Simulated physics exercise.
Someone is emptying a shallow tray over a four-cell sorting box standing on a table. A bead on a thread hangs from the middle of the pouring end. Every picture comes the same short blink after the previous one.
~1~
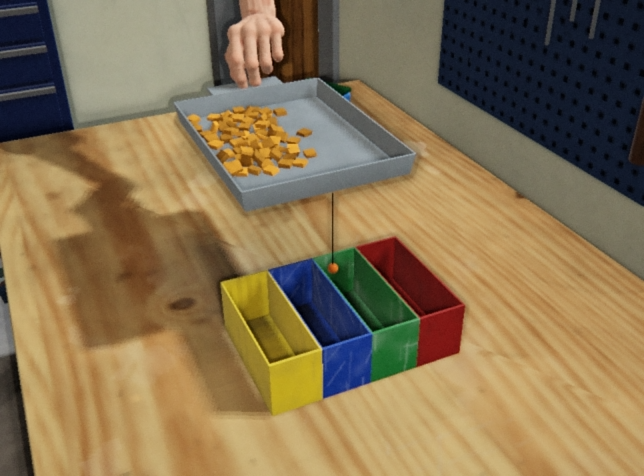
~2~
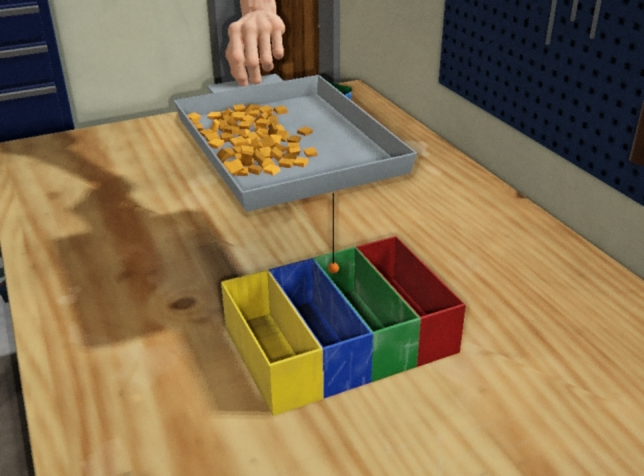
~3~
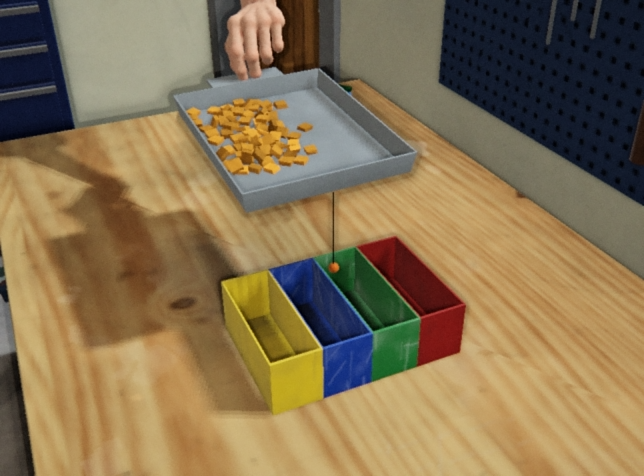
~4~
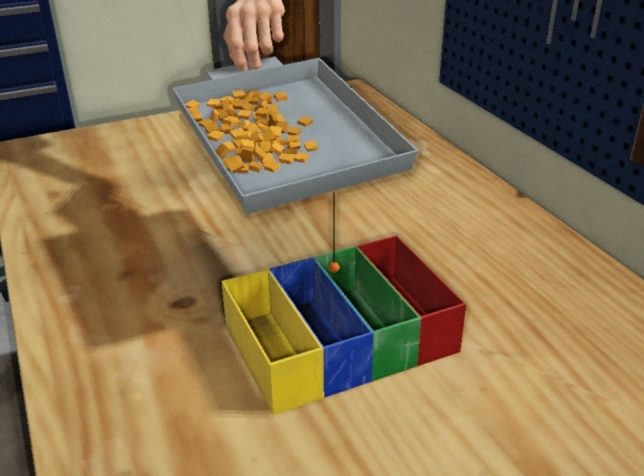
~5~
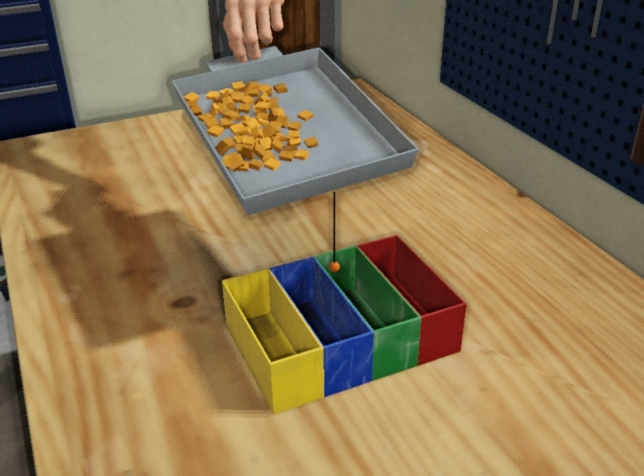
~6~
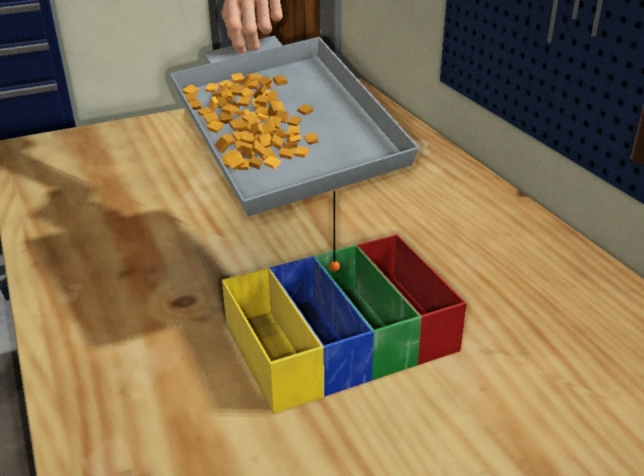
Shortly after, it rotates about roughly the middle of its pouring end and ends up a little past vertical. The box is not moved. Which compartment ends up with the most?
The yellow one.
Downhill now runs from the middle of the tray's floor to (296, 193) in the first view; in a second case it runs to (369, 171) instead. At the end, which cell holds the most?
First: Yellow. Second: That red cell.
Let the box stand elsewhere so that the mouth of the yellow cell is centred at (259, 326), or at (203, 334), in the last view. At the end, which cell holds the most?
The yellow cell, then blue.
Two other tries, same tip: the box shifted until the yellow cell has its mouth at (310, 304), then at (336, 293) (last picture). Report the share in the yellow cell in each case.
Some 30 percent in the first case, 0 percent in the second.
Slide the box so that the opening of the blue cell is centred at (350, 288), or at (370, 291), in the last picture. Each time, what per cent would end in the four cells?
First try: Around 30 percent; second try: Around 10 percent.
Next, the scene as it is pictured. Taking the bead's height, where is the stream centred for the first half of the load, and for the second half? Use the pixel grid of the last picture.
(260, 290), then (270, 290).
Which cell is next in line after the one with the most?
Runner-up: The cell in blue.
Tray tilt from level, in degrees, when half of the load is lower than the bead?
About 105 degrees.
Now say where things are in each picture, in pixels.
The first frame shows corners of the pouring end at (244, 189) and (411, 153), level; middle of the load at (250, 139), small crackers; bead on its thread at (333, 268); yellow cell at (296, 378); blue cell at (347, 361); green cell at (395, 346); red cell at (440, 331).
The second frame shows corners of the pouring end at (245, 190) and (411, 152), level; middle of the load at (251, 137).
The third frame shows corners of the pouring end at (245, 191) and (412, 151), tipped barely, lowest at the left corner; middle of the load at (251, 134).
The fourth frame shows corners of the pouring end at (246, 193) and (412, 150), tipped a little, lowest at the left corner; middle of the load at (251, 129).
The fifth frame shows corners of the pouring end at (246, 195) and (413, 148), tipped a little, lowest at the left corner; middle of the load at (251, 123).
The sixth frame shows corners of the pouring end at (246, 197) and (413, 146), tipped a little, lowest at the left corner; middle of the load at (250, 118); yellow cell at (298, 375); blue cell at (348, 359); green cell at (396, 344); red cell at (442, 329).
Soon after the last picture, tray tipped steeply; all on the tray.
A little later, tray tipped right over; most on the tray; a small part in the yellow cell; a stray few in the blue cell; a small part falling or outside the box.
Later still, tray tipped past a quarter turn; about two thirds in the yellow cell; about a quarter in the blue cell; a small part falling or outside the box.
At rest, tray tipped past a quarter turn; about two thirds in the yellow cell; about a quarter in the blue cell; none in the green cell; none in the red cell; a small part outside the box.
